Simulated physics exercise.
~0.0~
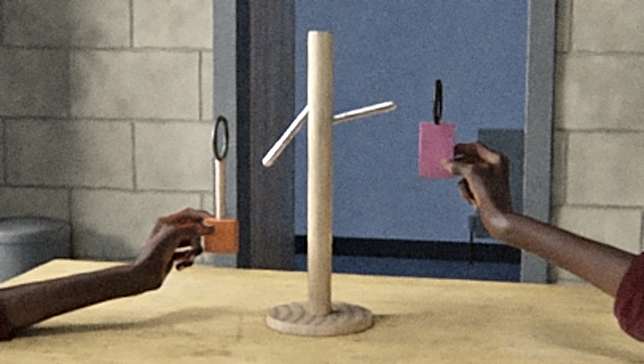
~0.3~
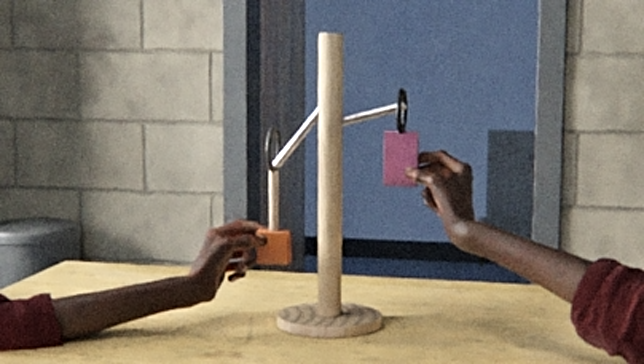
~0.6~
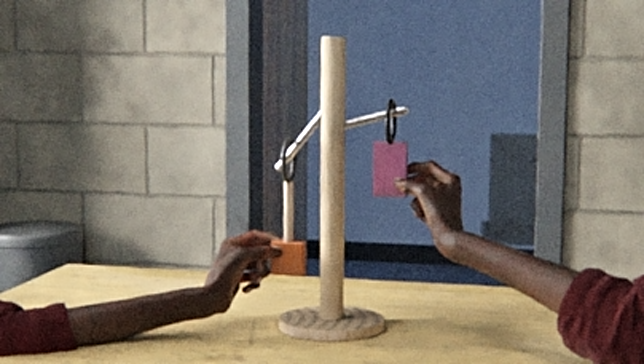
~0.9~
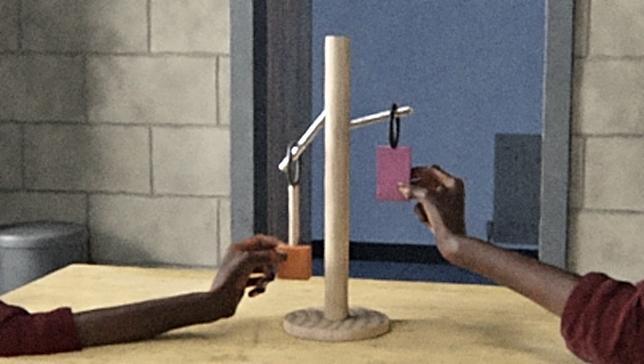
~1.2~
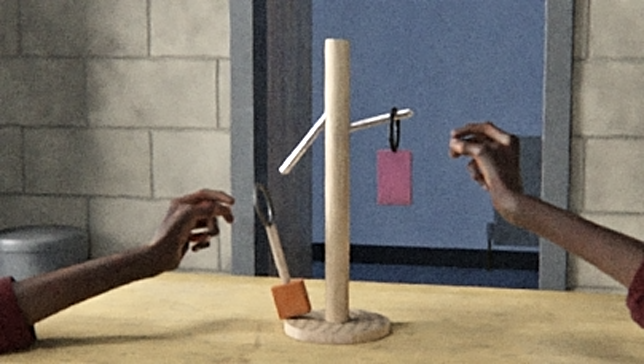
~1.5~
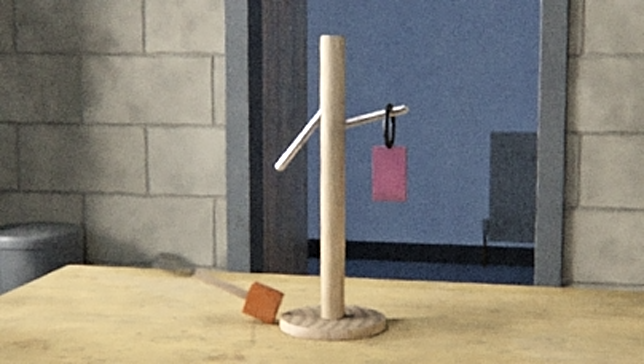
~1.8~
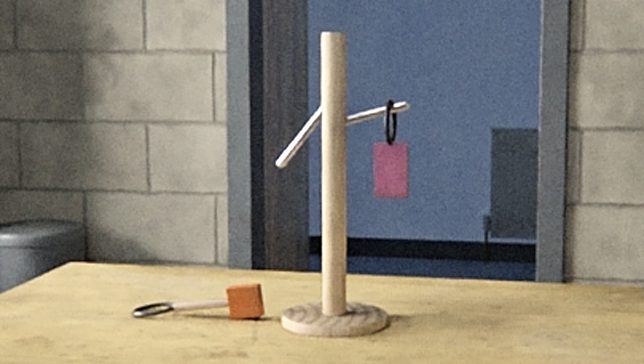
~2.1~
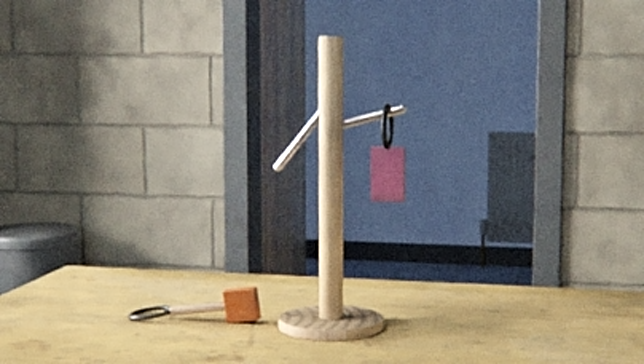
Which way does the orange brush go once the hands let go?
It moves down, dropping from the sloping peg and ending up lying on the table.
